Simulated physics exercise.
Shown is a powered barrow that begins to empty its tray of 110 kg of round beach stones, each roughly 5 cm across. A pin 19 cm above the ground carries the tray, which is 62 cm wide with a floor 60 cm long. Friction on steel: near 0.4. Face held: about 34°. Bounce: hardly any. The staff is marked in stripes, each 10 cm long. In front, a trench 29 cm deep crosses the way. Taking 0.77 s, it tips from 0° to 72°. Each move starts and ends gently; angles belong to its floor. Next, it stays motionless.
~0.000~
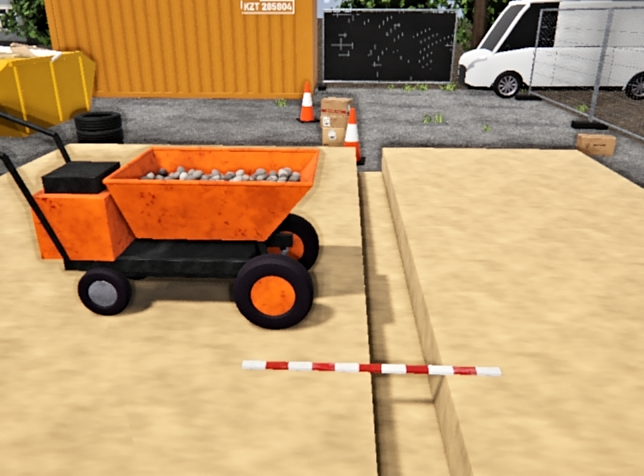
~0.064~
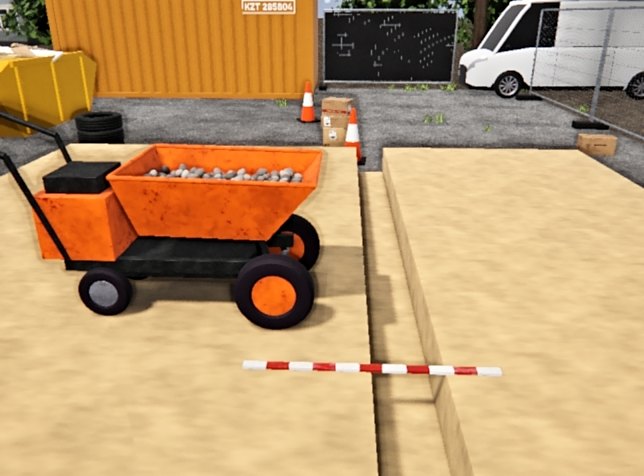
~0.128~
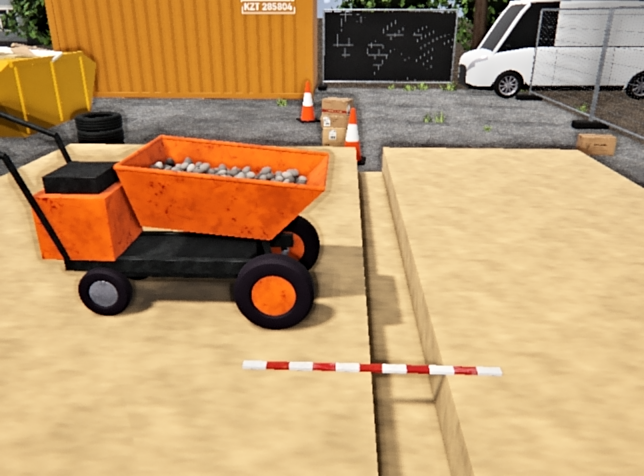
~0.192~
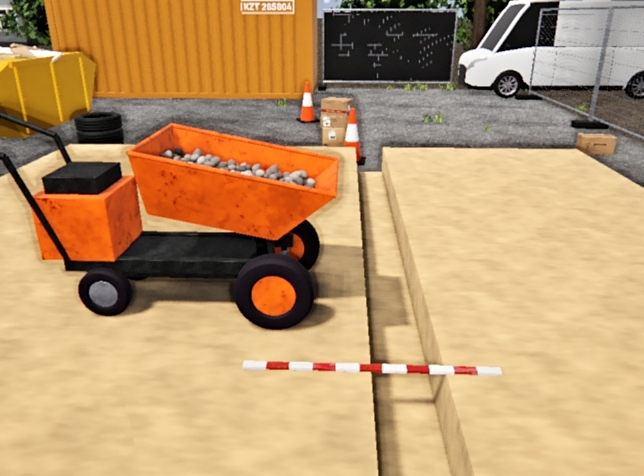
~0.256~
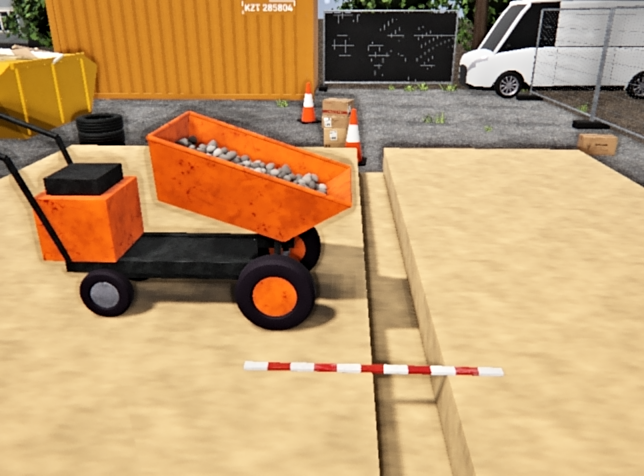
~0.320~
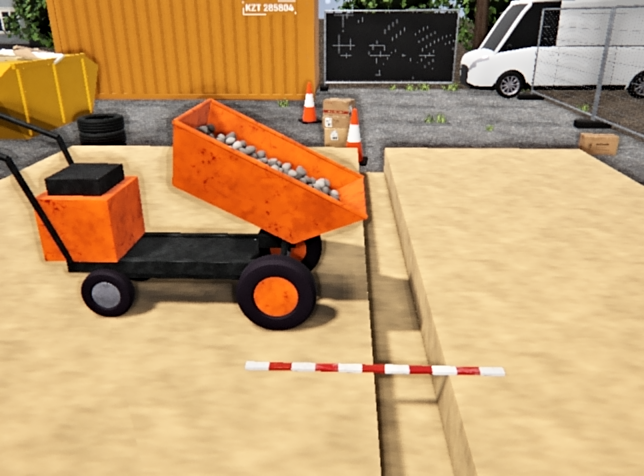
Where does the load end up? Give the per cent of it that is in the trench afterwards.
Some 38 per cent of it.
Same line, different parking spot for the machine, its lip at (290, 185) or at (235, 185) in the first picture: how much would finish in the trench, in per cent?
The first gives about 65 percent and the second about 85 percent.
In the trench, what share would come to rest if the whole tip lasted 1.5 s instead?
I'd put it at roughly 50 per cent.
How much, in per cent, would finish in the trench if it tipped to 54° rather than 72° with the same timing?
Some 35% would finish there.
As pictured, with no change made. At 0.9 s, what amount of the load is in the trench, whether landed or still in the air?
I'd put it near 15 per cent.
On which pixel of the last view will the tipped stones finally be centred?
Somewhere around (457, 301) in the last picture.
After 0.6 s the floor is at 61°; 100 % in the tray; the foremost stones are at (386, 251).
After 0.9 s the floor is at 72°; 63 % in the tray, 16 % in the trench, 21 % past the trench; the foremost stones are at (471, 305).
After 1.2 s the floor is at 72°; 12 % in the tray, 26 % in the trench, 62 % past the trench; the foremost stones are at (621, 300).
After 3.2 s the floor is at 72°; 0 % in the tray, 38 % in the trench, 62 % past the trench; the foremost stones are past the picture's edge.
